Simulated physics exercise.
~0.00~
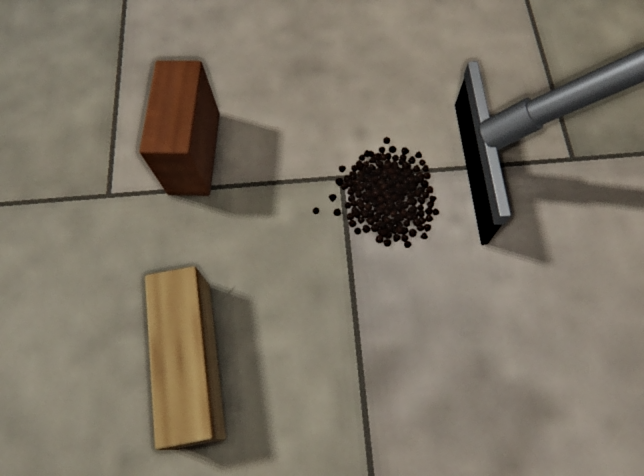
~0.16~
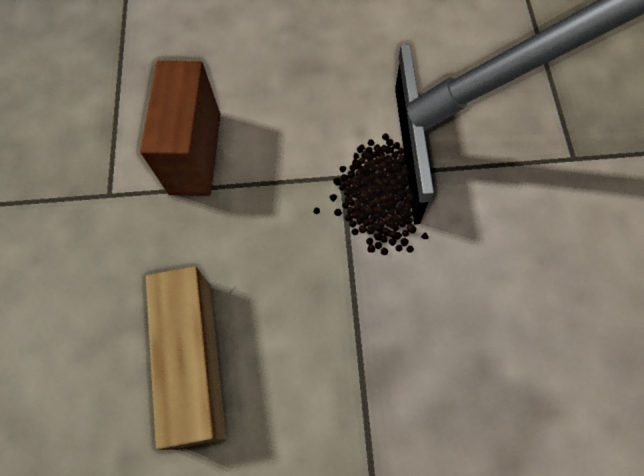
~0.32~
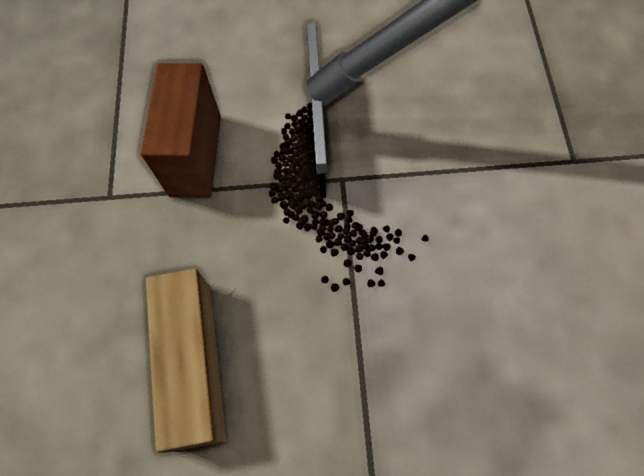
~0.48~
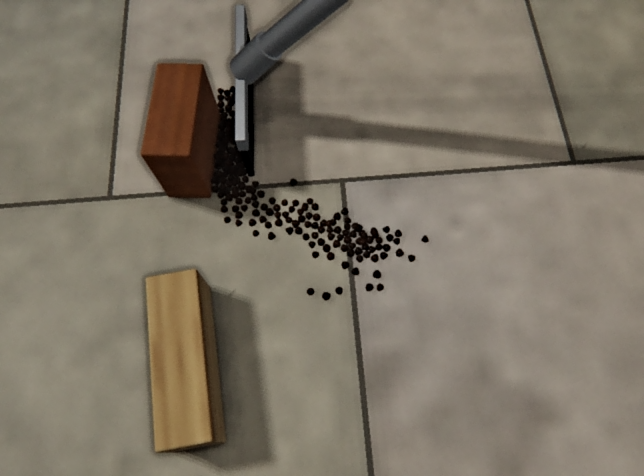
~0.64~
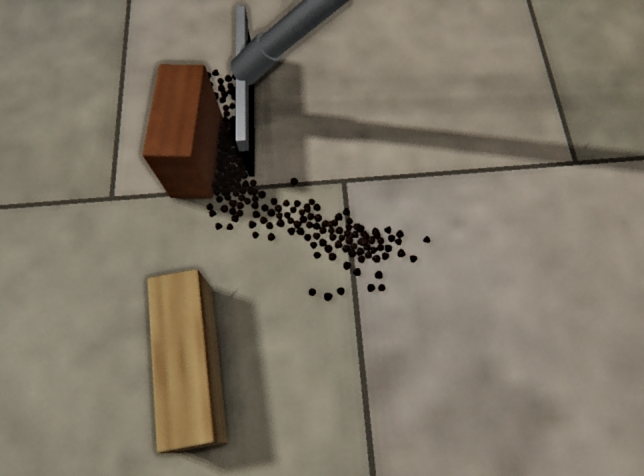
On a tiled stone floor, a squeegee sweeps left through a pile of dark coffee beans, carrying some toward a reddish-brown block and leaving a trail behind. It halts beside the block with beans bunched against it, while a pale wooden block below stays untouched.
